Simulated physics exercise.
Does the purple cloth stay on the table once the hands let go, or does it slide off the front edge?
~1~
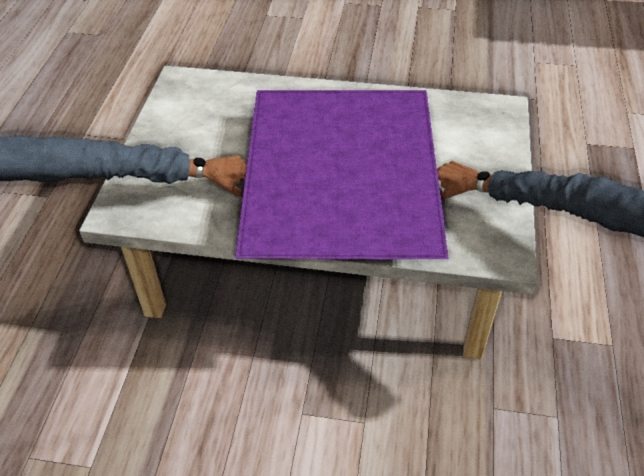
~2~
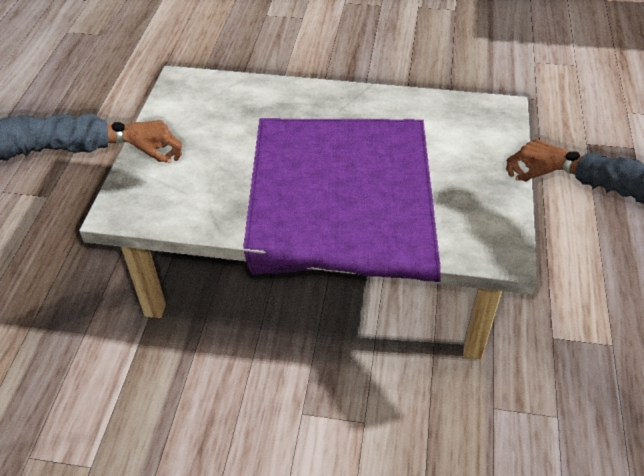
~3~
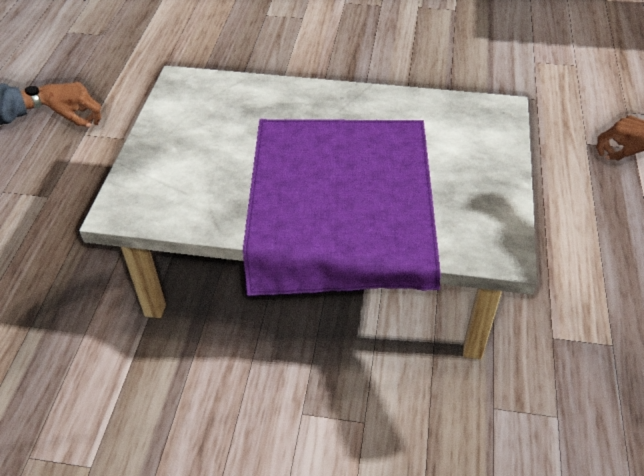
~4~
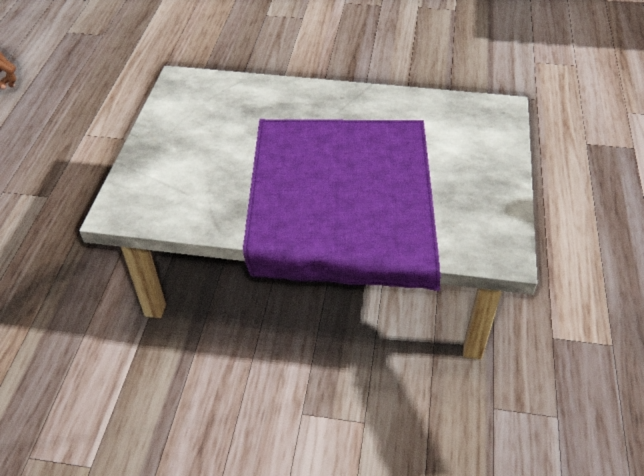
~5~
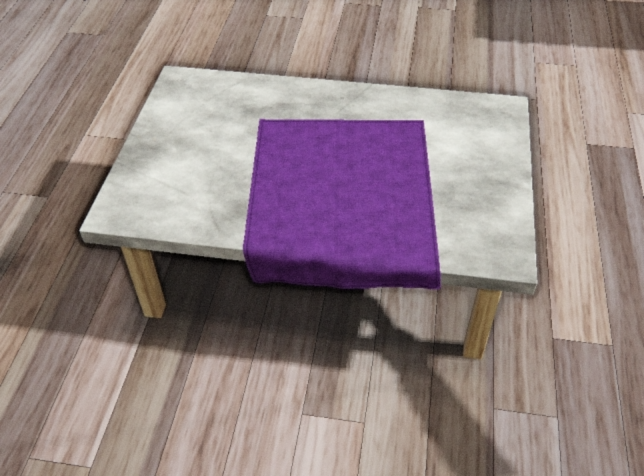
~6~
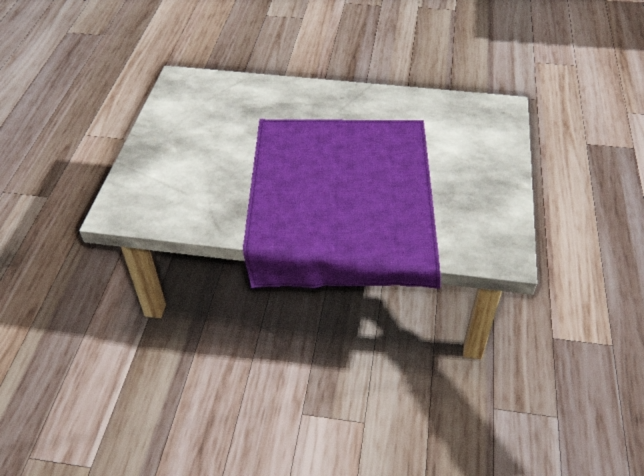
The purple cloth stays on the table. Most of it rests on top while a short part hangs over the front edge.
